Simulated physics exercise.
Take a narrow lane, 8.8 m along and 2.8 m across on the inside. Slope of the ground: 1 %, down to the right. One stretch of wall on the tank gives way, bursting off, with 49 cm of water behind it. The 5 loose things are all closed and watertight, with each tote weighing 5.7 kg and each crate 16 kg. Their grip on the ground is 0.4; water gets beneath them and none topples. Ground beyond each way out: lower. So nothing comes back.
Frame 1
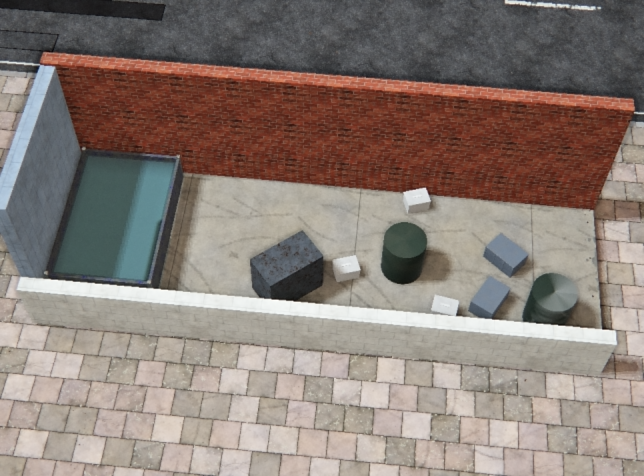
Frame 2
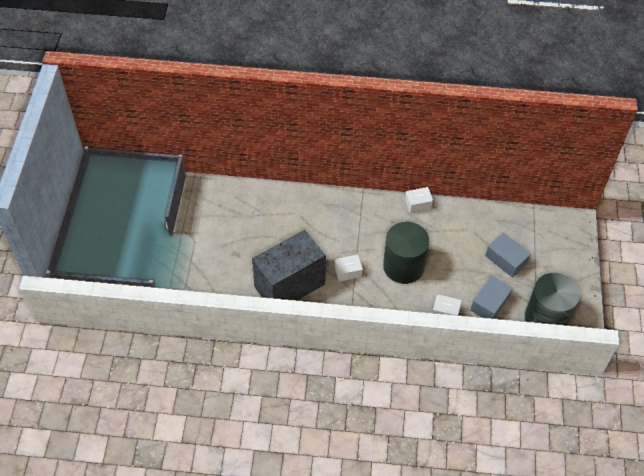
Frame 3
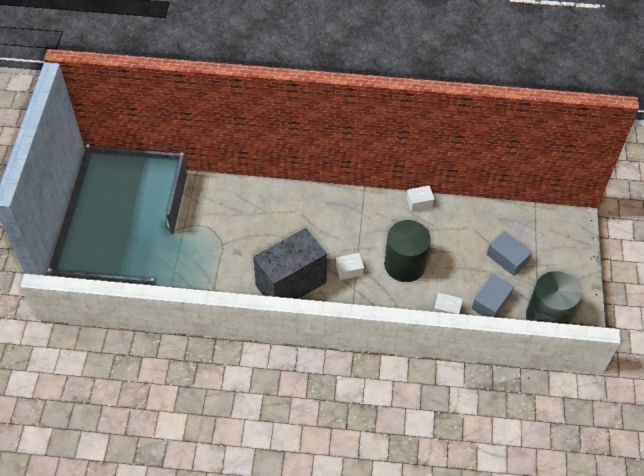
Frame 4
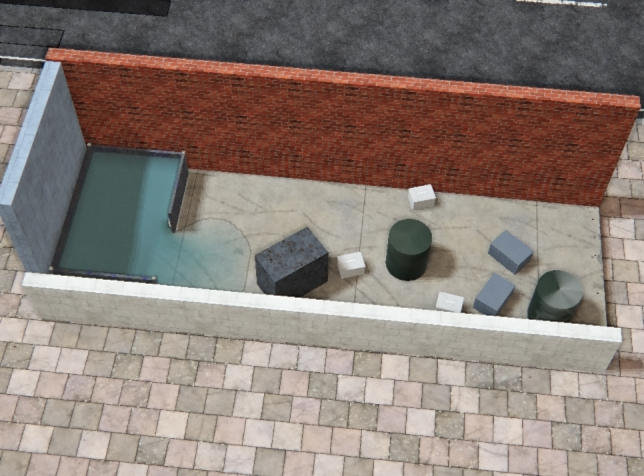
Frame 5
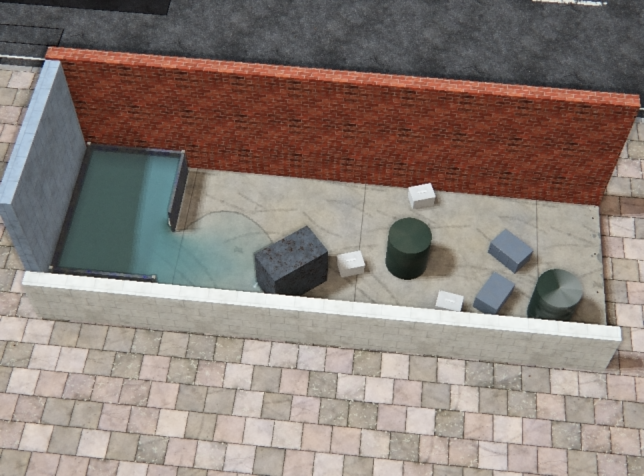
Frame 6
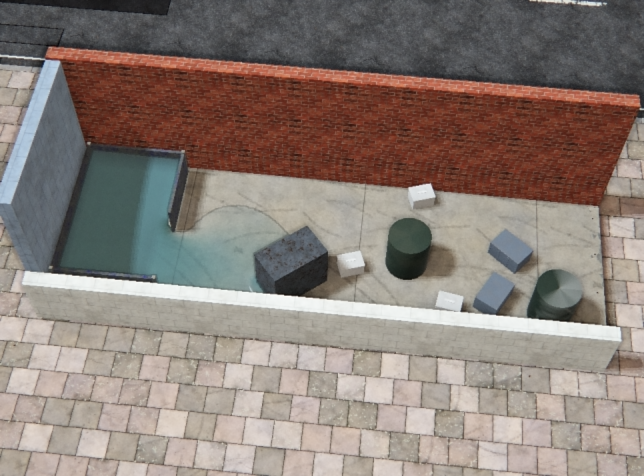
Water spreading rightward from a broken corner of a glass-sided tank across pale paving, reaching a dark block while scattered objects stay still.
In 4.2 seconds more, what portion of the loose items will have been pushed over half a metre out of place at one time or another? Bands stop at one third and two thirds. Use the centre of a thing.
Watching it, I'd say a third upward, shy of two thirds.
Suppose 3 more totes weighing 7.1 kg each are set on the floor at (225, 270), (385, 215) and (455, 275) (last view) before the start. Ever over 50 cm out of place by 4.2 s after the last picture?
In sequence: Exceeds it / exceeds it / falls below it.
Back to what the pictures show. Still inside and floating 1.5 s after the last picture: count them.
My tally comes to 0.
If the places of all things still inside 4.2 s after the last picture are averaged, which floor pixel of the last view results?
They're centred close to (474, 292).
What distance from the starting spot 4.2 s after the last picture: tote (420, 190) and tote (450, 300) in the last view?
Taking them in order, the first is washed out and the second is 60 cm.
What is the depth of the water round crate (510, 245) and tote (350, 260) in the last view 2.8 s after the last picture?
Roughly 5 and 3 cm.
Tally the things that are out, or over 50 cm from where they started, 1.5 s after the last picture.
0.
Then, 0.4 s after the last picture 0 of 5 are over 50 cm from their spots; 0 afloat.
Then, 1.5 s after the last picture 0 of 5 are over 50 cm from their spots; 0 afloat.
Then, 2.8 s after the last picture 1 of 5 are over 50 cm from their spots; 0 afloat.
Then, 4.2 s after the last picture 3 of 5 are over 50 cm from their spots, and 3 have been at some point; 0 afloat.
